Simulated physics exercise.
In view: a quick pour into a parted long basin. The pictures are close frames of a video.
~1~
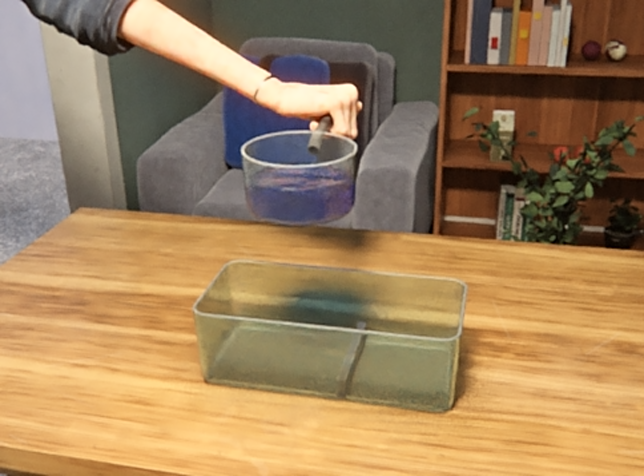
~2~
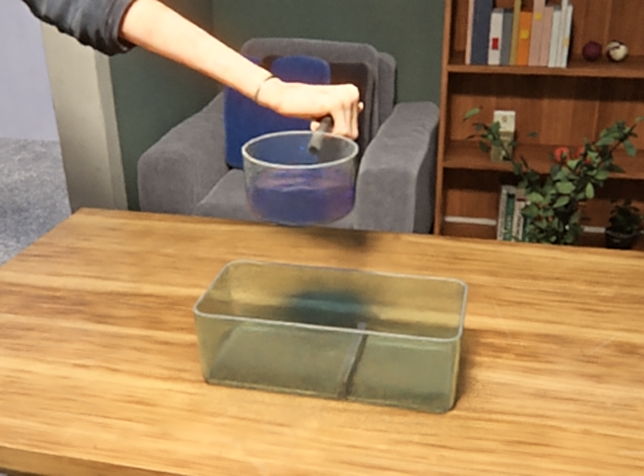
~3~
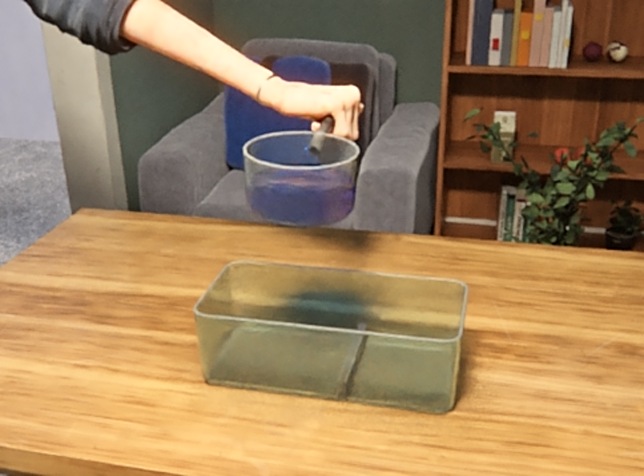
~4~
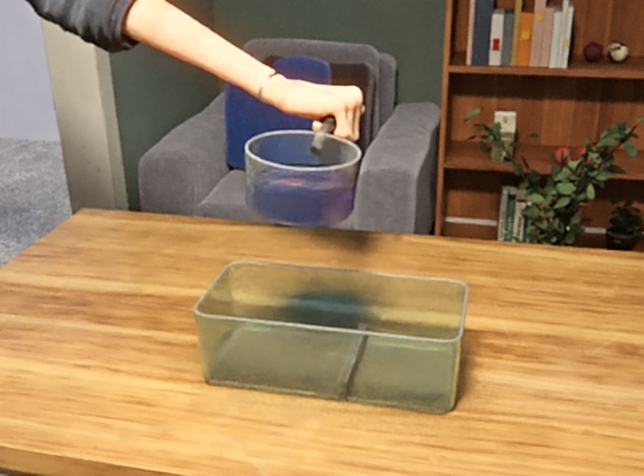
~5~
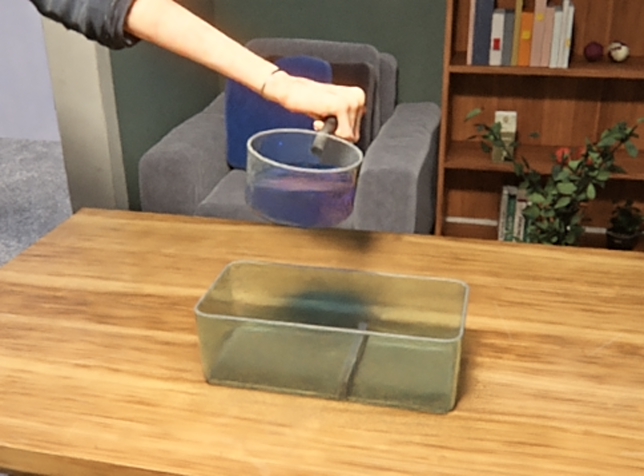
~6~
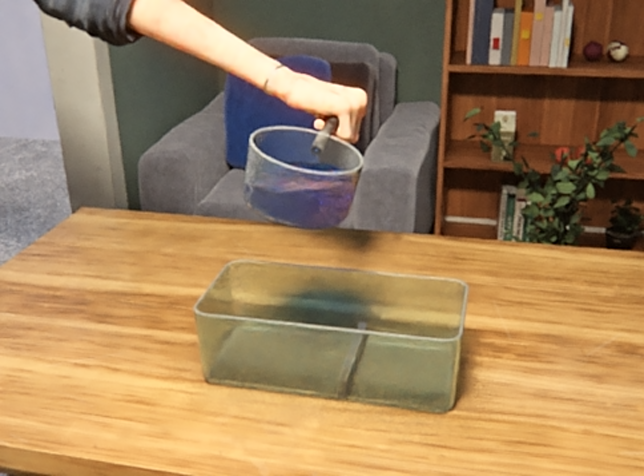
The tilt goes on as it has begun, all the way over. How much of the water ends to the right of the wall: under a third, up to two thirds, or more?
It comes to over two thirds.
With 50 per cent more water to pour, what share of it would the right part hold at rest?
Close to 75 per cent.
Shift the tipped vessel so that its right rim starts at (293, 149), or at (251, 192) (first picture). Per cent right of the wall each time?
First some 25, then 10 per cent.
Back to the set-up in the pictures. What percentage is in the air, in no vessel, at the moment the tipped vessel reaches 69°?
It comes to 25 per cent or so.
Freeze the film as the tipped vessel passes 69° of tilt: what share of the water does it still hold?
Close to 70 per cent.
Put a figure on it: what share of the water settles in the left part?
About 10 per cent.
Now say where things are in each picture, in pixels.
Tilt 0°; pouring edge (355, 153); surface from (251, 173) to (353, 180); the long basin's rim runs from (211, 285) to (463, 310); the wall's top is at (353, 350), in the first picture.
Tilt 1°; pouring edge (356, 154); surface from (252, 174) to (354, 181), in the second picture.
Tilt 2°; pouring edge (357, 156); surface from (252, 174) to (355, 182), in the third picture.
Tilt 5°; pouring edge (359, 159); surface from (253, 175) to (354, 182), in the fourth picture.
Tilt 9°; pouring edge (360, 162); surface from (252, 175) to (355, 182), in the fifth picture.
Tilt 13°; pouring edge (361, 166); surface from (251, 173) to (355, 181), in the sixth picture.
A moment on, the tilt is 69° and 69 per cent is still to pour, 0 is left of the wall and 5 right of it.
Next, the tilt is 108° and 9 per cent is still to pour, 5 is left of the wall and 73 right of it.
Then the tilt is 120° and 0 per cent is still to pour, 10 is left of the wall and 90 right of it.
Later the tilt is 120° and 0 per cent is still to pour, 10 is left of the wall and 89 right of it.
In the end 10 per cent lies left of the wall, 89 right of it and 1 outside.
